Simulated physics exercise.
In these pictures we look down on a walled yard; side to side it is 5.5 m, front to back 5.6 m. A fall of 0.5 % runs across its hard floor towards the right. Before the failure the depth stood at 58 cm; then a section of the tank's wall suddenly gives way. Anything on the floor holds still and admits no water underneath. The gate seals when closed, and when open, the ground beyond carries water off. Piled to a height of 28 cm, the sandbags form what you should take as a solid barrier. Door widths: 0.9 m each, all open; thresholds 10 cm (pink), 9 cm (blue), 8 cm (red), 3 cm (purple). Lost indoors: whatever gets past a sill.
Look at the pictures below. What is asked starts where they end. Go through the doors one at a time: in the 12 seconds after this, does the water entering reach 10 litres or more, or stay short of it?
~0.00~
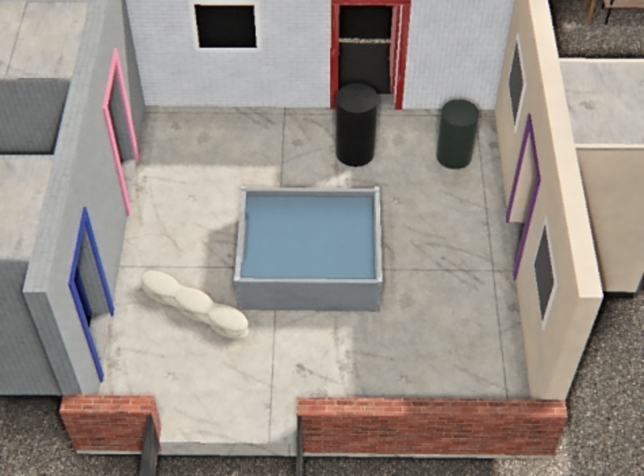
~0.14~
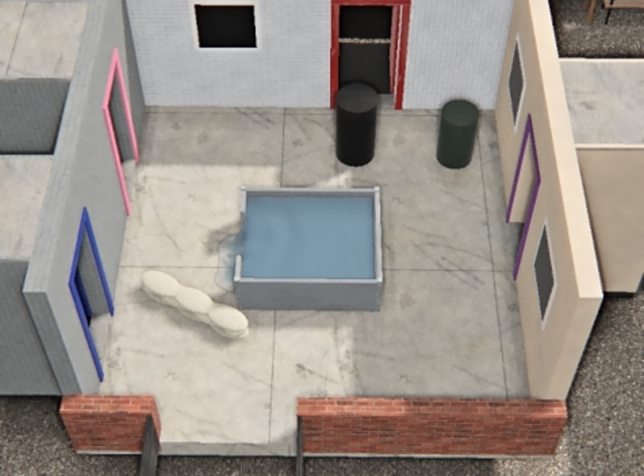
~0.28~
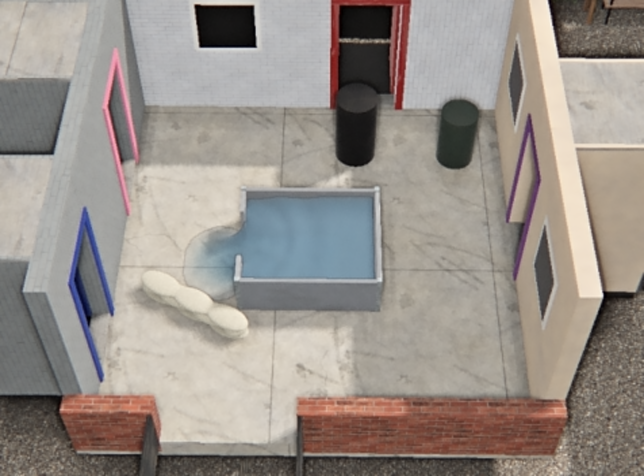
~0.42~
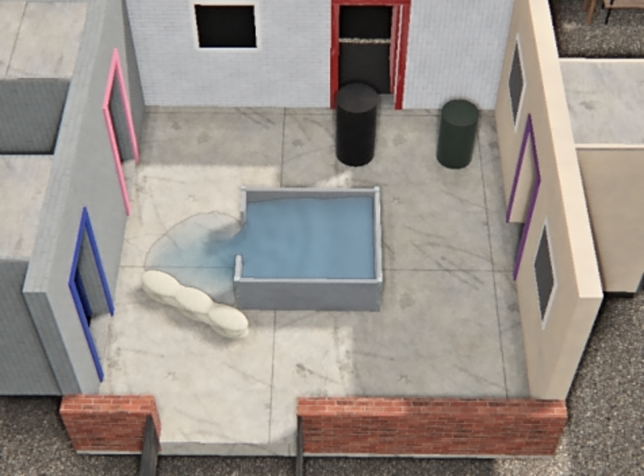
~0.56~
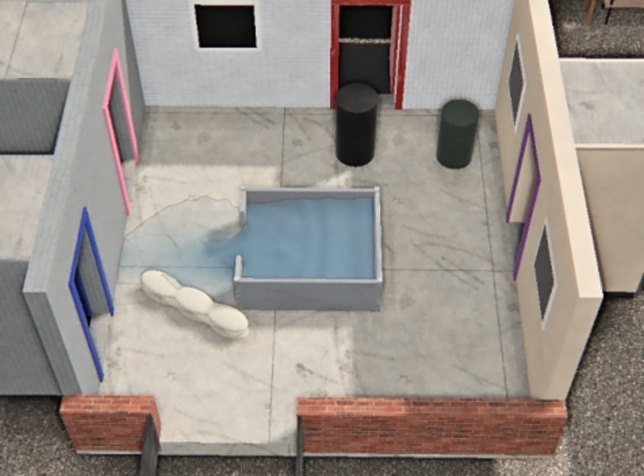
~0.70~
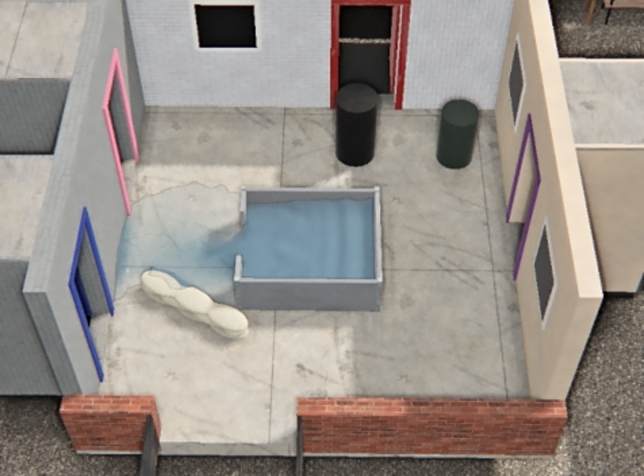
At the end, pink door: Limit broken, blue door: Limit unbroken, red door: Limit unbroken, purple door: Limit broken.
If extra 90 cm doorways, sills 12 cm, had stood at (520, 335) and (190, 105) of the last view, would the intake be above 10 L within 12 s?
First door short of the limit, second door beyond the limit.
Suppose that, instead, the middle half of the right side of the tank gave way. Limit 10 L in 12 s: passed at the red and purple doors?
Red stays inside, purple goes beyond, judged against that limit.
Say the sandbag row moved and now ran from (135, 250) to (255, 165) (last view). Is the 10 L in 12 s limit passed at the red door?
Checked against the limit, red is fine.
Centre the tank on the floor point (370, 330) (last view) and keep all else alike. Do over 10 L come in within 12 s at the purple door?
Then purple falls short.
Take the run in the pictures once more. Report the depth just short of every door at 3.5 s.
In centimetres, the pink door has 11, the blue door 5, the red door 3 and the purple door 0.
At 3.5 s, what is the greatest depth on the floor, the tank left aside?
It tops out at some 22 cm.
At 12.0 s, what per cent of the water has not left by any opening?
90 %.
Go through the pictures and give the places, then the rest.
In the first frame, still water, 58 cm deep, in the tank at (309, 237).
In the second frame, water pours out at (244, 253) and has run 0.5 m, to (222, 284); typically 8 cm deep outside, 58 cm at the tank's back.
In the third frame, water pours out at (245, 254) and has run 0.8 m, to (189, 273); typically 9 cm deep outside, 58 cm at the tank's back.
In the fourth frame, the front is at (151, 265), 1.3 m from the gap at (245, 255); 1.4 m2 of floor is under water; 58 cm left at the back of the tank.
In the fifth frame, the front is at (124, 244), 1.8 m from the gap at (245, 254); 2.2 m2 of floor is under water; 57 cm left at the back of the tank.
In the sixth frame, water pours out at (245, 254) and has run 1.9 m, to (129, 215); typically 6 cm deep outside, 50 cm at the tank's back.
After 1.4 s water covers 15 % of the floor and is deepest (36 cm) near (137, 241); pink door 16 cm at the sill, 1 L in, blue door 3 cm at the sill, 0 L in, red door not reached, purple door not reached.
After 2.2 s water covers 25 % of the floor and is deepest (32 cm) near (123, 251); pink door 15 cm at the sill, 12 L in, blue door 4 cm at the sill, 0 L in, red door not reached, purple door not reached.
After 3.5 s water covers 40 % of the floor and is deepest (22 cm) near (169, 106); pink door 11 cm at the sill, 23 L in, blue door 5 cm at the sill, 0 L in, red door 3 cm at the sill, 0 L in, purple door not reached.
After 7.0 s water covers 80 % of the floor and is deepest (14 cm) near (490, 118); pink door 7 cm at the sill, 26 L in, blue door 3 cm at the sill, 0 L in, red door 8 cm at the sill, 2 L in, purple door 3 cm at the sill, 0 L in.
After 12.0 s water covers 90 % of the floor and is deepest (9 cm) near (519, 354); pink door 4 cm at the sill, 26 L in, blue door 2 cm at the sill, 0 L in, red door 5 cm at the sill, 4 L in, purple door 5 cm at the sill, 19 L in.
